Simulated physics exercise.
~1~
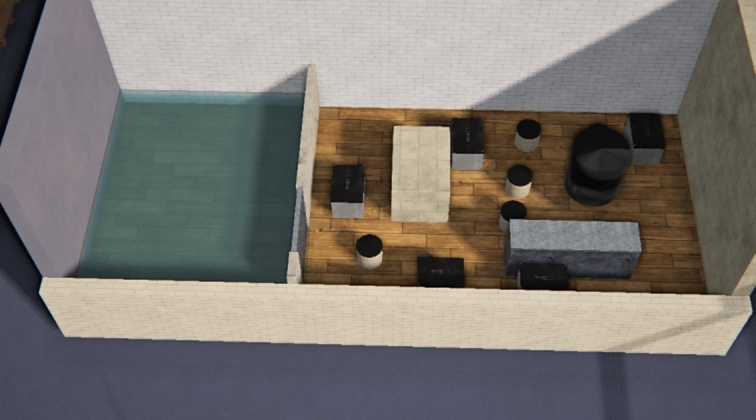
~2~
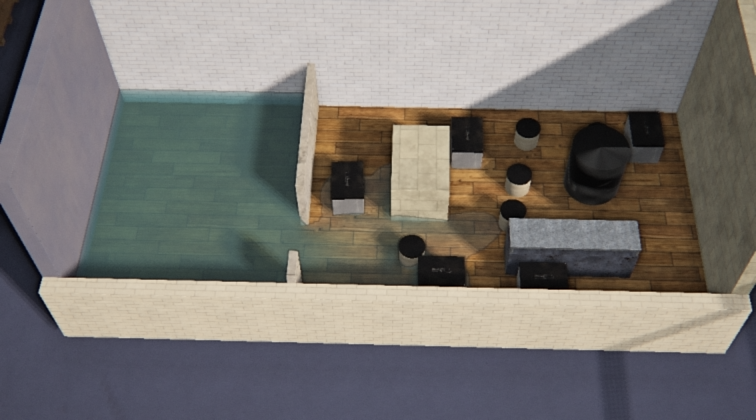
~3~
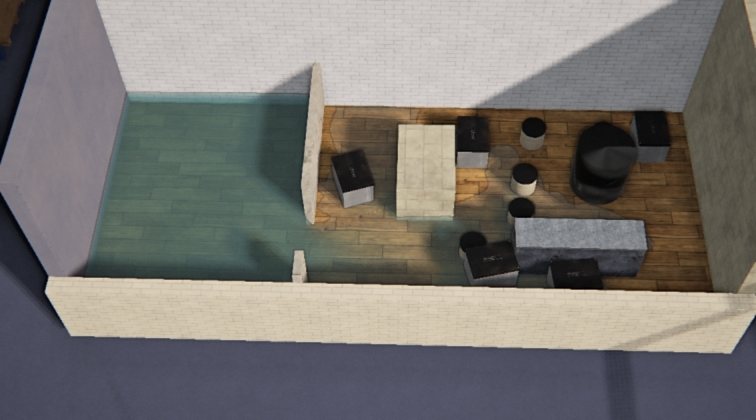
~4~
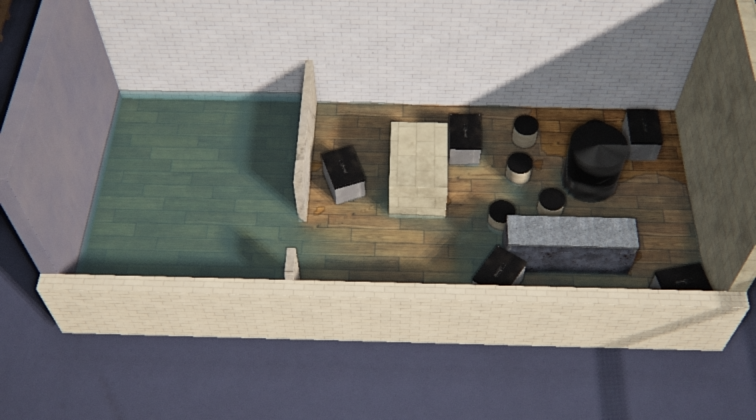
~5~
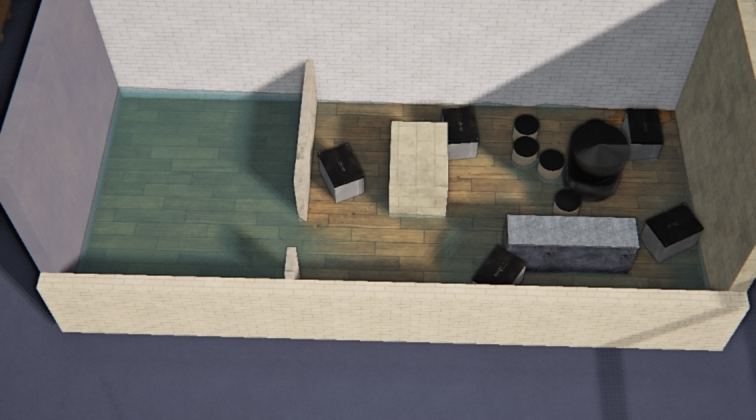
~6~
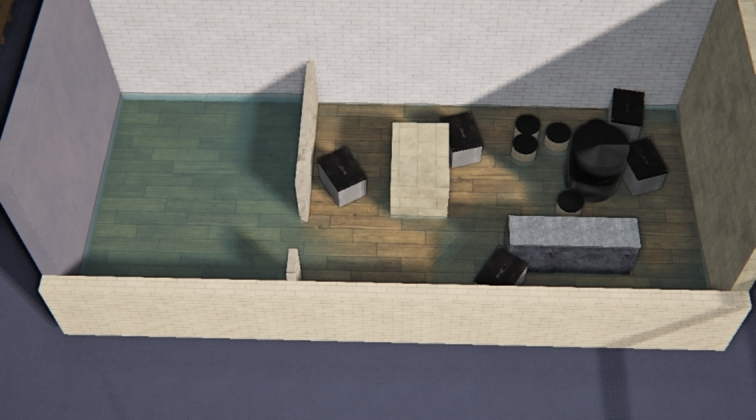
Divided basement seen from above, greenish water spreading through a wall gap across wooden flooring, black-topped chests and pails drifting rightward, some gathering near a dark rounded object.
